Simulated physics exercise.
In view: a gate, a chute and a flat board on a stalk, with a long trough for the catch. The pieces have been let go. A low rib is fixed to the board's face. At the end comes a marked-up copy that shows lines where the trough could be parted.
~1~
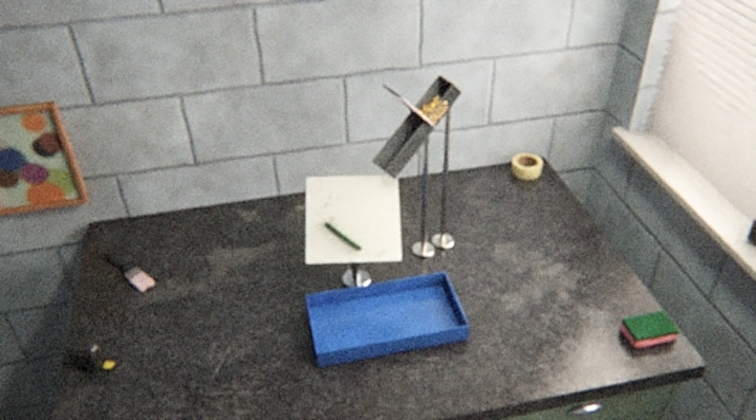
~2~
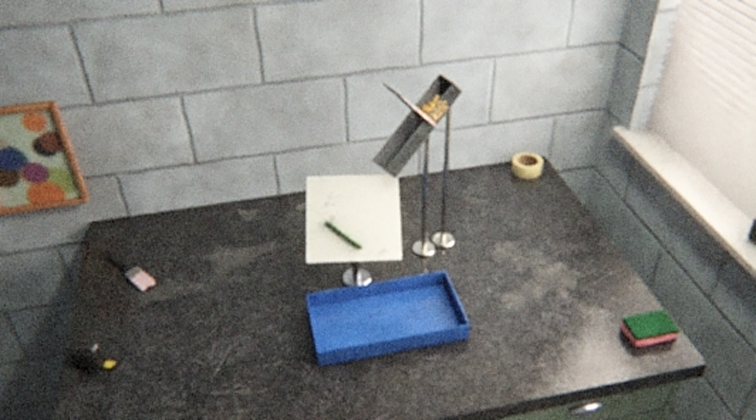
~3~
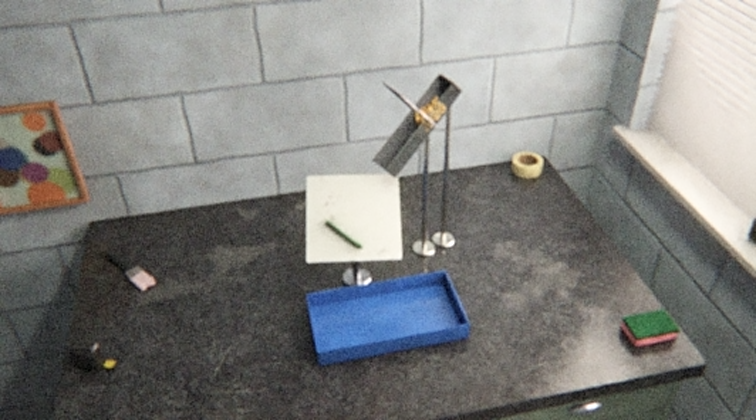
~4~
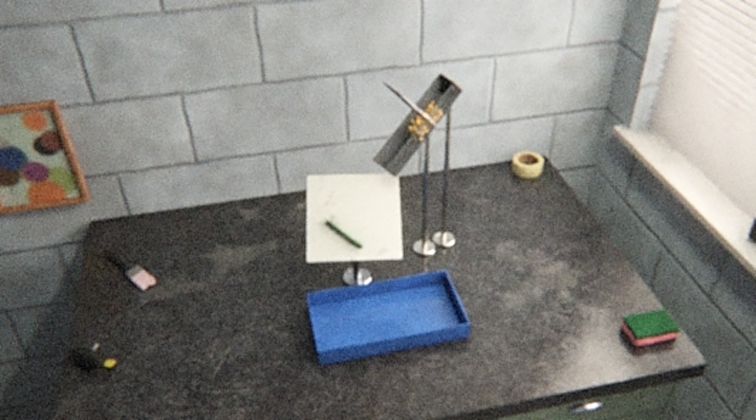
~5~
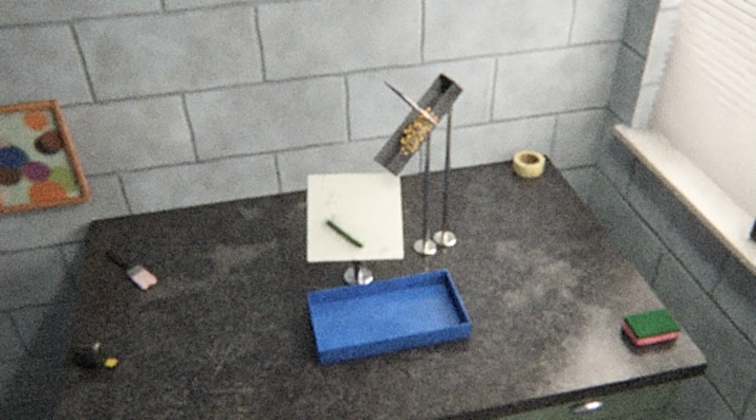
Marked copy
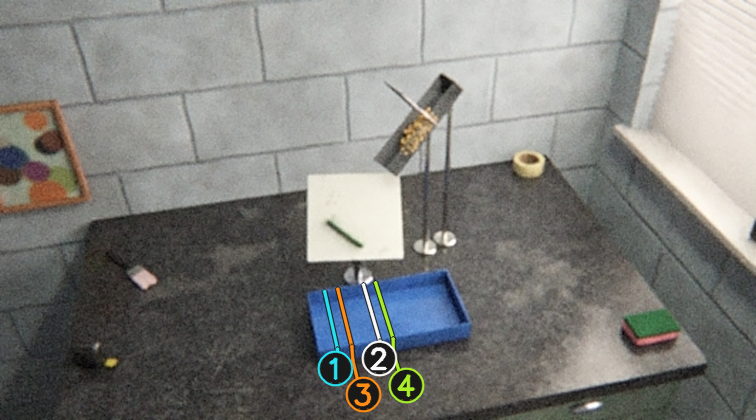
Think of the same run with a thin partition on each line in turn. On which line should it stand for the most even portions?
4 beats the others.
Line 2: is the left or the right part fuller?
The right side.
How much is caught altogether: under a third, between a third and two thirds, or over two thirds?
About that: Over two thirds.
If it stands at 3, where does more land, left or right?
Right.
On the marked copy, line 1 crosses the front rim at (337, 348); line 2 crosses the front rim at (379, 340); line 3 crosses the front rim at (351, 345); line 4 crosses the front rim at (392, 337).
With 1, of what is caught, just a few on the left of the divider, almost all on the right.
With 2, of what is caught, about a tenth on the left of the divider, almost all on the right.
With 3, of what is caught, about a tenth on the left of the divider, almost all on the right.
With 4, of what is caught, roughly half on the left of the divider, roughly half on the right.
